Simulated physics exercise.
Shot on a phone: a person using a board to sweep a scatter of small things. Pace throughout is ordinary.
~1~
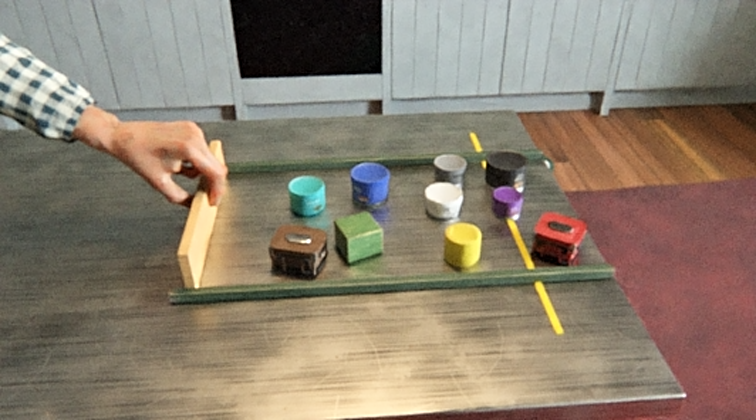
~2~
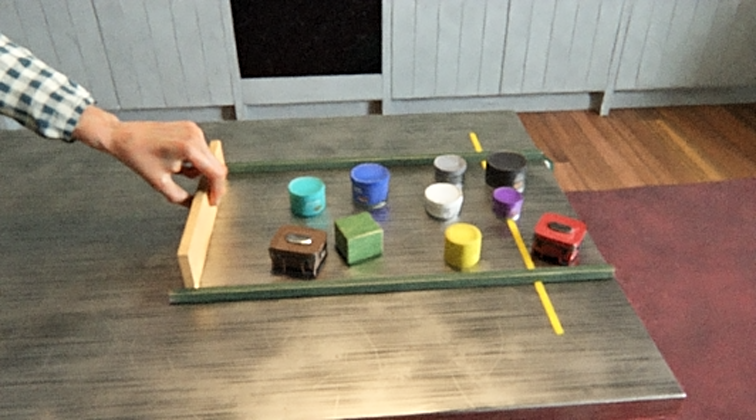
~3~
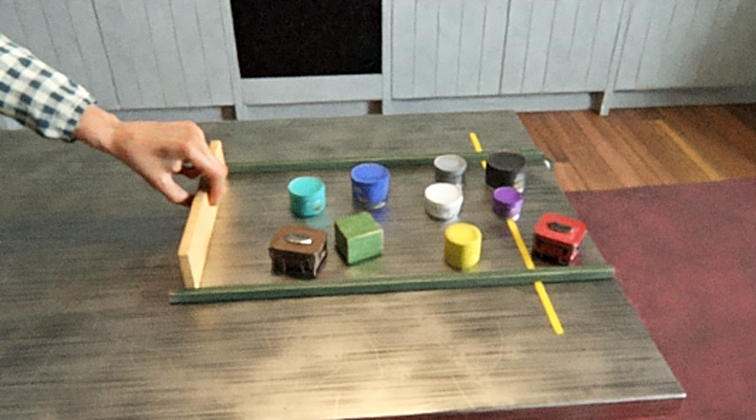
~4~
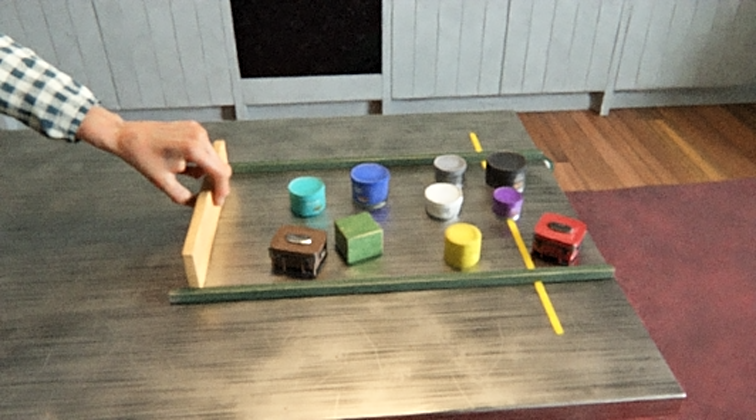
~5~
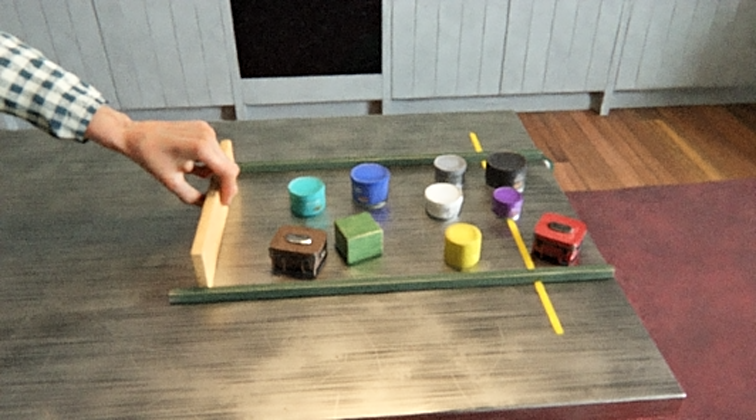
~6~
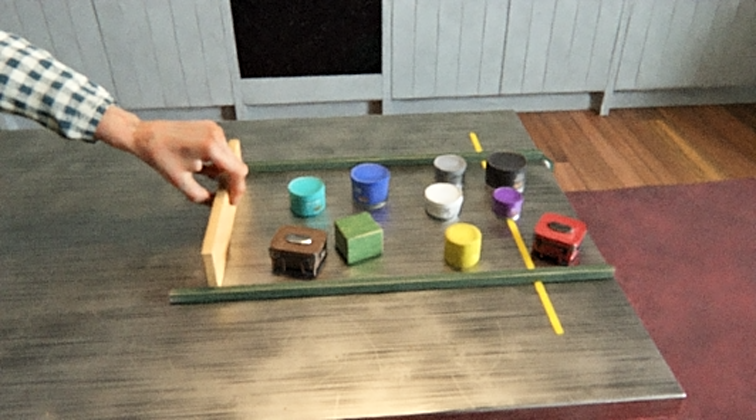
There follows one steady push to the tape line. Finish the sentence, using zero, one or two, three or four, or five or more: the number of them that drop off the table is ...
The number that drop off the table is one or two.
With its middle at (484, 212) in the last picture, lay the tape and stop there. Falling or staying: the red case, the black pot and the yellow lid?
The red case? It does not stay. The black pot? It is safe. The yellow lid? It is safe.
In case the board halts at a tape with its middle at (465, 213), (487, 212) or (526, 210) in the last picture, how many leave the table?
Taken one after another, the numbers are 0, 1 and 5.
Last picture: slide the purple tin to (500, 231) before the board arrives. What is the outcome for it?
From that start, the object then does not stay.
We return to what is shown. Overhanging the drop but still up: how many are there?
Tally: 4.
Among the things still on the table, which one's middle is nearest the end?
Answer: The purple tin.
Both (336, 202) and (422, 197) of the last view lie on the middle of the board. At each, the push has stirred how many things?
Respectively 4 and 7.
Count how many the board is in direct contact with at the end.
Contact count: 4.
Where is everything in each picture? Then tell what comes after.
The first frame shows red case (559, 239); black pot (506, 171); purple tin (507, 204); board (205, 208); tape (506, 211).
The second frame shows black pot (506, 172); grey tin (450, 171).
The third frame shows purple tin (507, 204); green block (358, 237).
The fourth frame shows red case (559, 239); board (209, 208).
The fifth frame shows black pot (506, 172); brown case (299, 250).
The sixth frame shows red case (559, 239); black pot (506, 172); purple tin (507, 204); board (225, 207); tape (506, 211).
Soon after, none off yet; red case at rest near (559, 239); black pot at rest near (506, 172); purple tin at rest near (507, 204).
At rest, the number that fall off is one or two; fallen, red case.
